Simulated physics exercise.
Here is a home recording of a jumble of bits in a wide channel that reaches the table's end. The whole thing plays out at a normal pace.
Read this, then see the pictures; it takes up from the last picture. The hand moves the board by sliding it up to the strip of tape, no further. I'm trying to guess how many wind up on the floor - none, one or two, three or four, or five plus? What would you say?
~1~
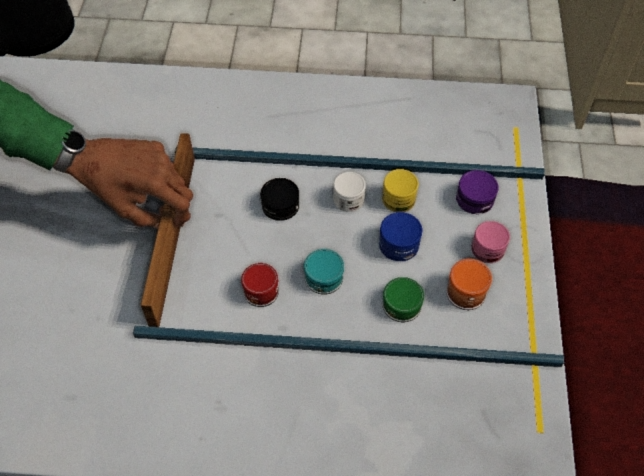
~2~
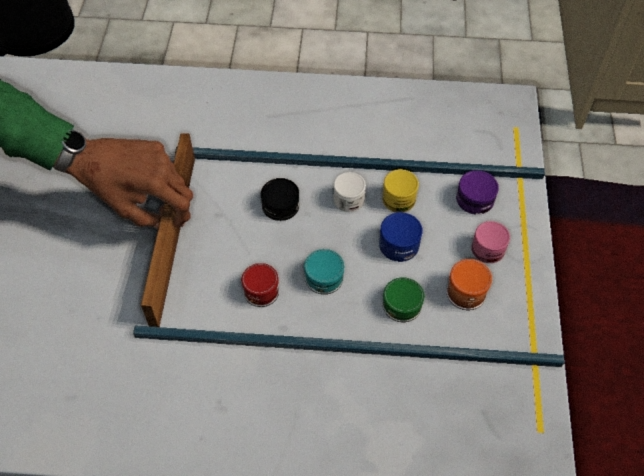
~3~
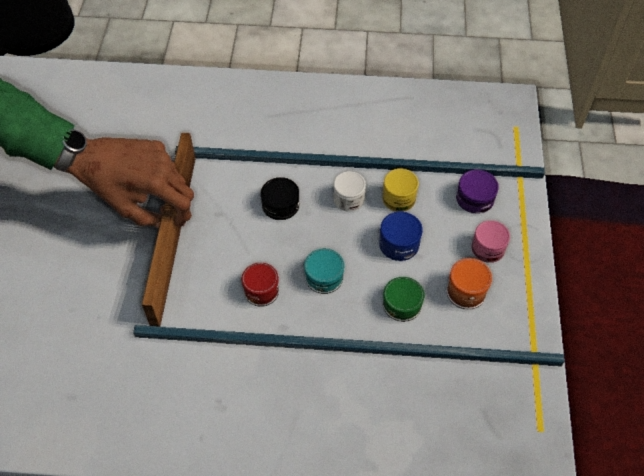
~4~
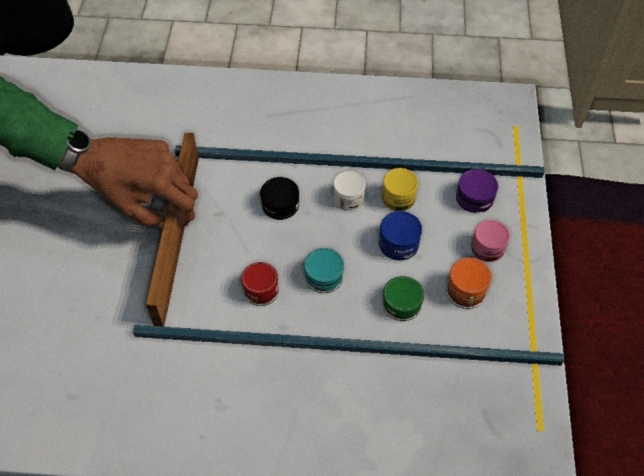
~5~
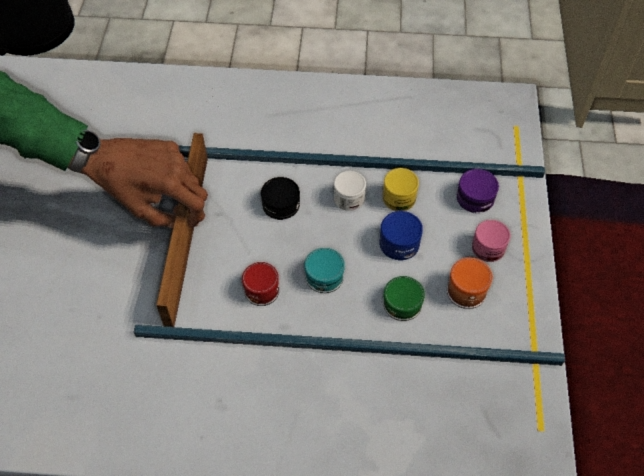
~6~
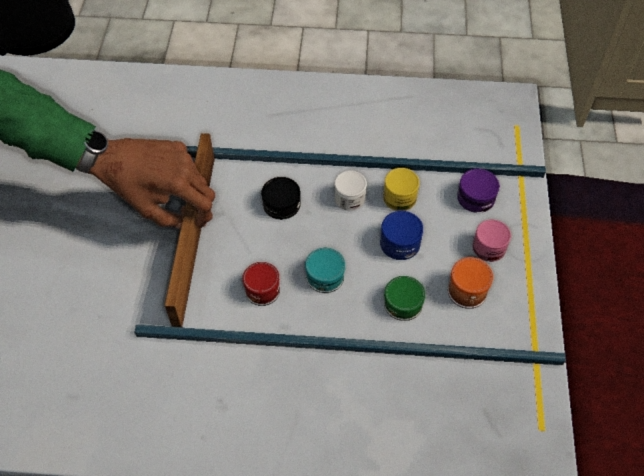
Lost five or more.
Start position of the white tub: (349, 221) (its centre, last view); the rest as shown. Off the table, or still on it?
From that start, the object then is safe.
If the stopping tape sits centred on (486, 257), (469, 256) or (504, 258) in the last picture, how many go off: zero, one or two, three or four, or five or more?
For each place: 1 or 2; no fall at all; 3 or 4.
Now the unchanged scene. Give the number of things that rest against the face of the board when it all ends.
Number in contact with it: 5.
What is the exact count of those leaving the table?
The answer: 5 exactly.
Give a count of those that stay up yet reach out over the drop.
Looks like 5 of them.
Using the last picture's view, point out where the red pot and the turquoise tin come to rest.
In order, first (554, 316), then (551, 279).
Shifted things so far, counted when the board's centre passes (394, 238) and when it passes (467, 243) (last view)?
First 9, after that 10.
Soon after, none off yet; pink tub at rest near (491, 241); purple tub at rest near (478, 191); orange pot at rest near (470, 283).
After that, none off yet; pink tub at rest near (491, 241); purple tub displaced about its own width near (506, 195); orange pot displaced about its own width near (501, 277).
In the end, the number that fall off is five or more; gone, yellow tub, green tin, orange pot, purple tub and pink tub.
